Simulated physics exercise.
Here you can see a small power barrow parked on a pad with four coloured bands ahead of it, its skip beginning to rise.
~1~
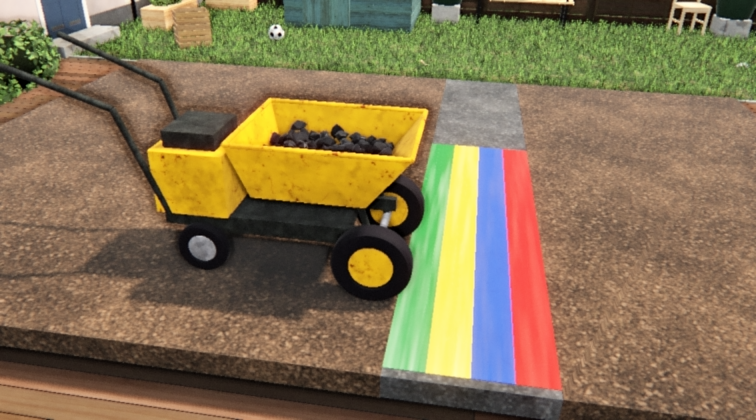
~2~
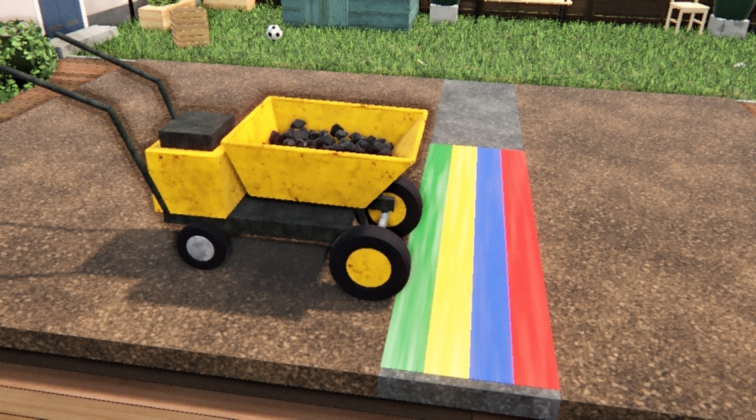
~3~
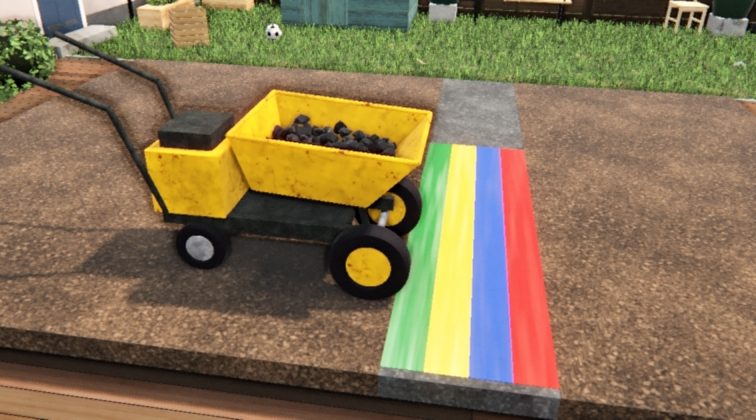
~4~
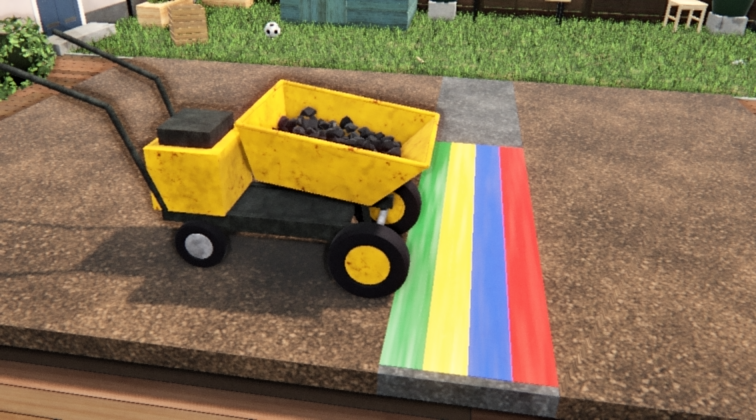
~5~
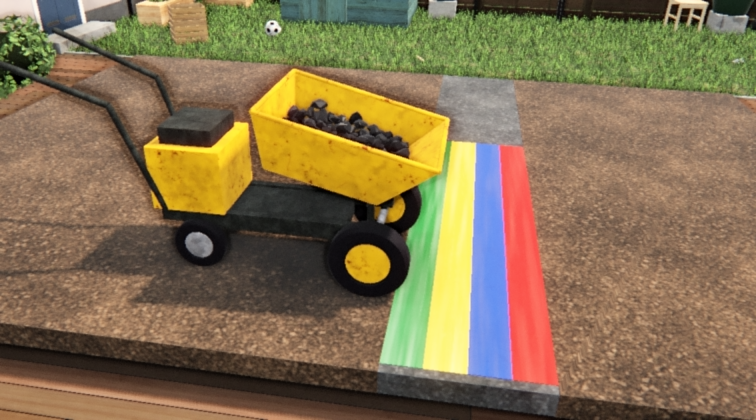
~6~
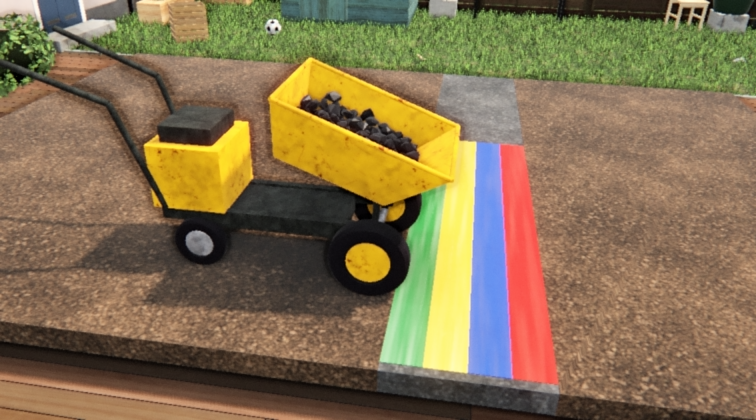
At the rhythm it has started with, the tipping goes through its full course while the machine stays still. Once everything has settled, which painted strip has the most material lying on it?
Most of it lies on the red strip.
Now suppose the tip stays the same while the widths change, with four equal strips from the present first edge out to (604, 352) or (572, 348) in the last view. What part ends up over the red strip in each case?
I'd estimate some 30 per cent, and then some 40 per cent.
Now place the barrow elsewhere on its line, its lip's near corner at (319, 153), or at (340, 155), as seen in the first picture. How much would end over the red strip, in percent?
About 10 and 10 per cent.
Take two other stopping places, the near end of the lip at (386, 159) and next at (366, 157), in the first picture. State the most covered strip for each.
Case 1 - the blue strip; case 2 - the blue strip.
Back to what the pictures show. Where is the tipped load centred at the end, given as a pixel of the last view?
Centre at rest, last view: Approx. (528, 269).
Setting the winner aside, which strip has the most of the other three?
That would be the strip in blue.
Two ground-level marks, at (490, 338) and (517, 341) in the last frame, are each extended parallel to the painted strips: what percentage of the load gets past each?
Close to 80 and 60 per cent respectively.
Just after the last frame, skip tipped steeply; every one in the skip.
A moment on, skip tipped right over; the larger part in the skip; about a tenth over the blue strip; roughly a quarter over the red strip; just a few off the paint.
Further on, skip tipped right over; roughly a quarter in the skip; roughly a quarter over the blue strip; roughly a third over the red strip; roughly a quarter off the paint.
When it is over, skip tipped right over; about a tenth in the skip; not one over the green strip; not one over the yellow strip; roughly a quarter over the blue strip; roughly a third over the red strip; roughly a quarter off the paint.
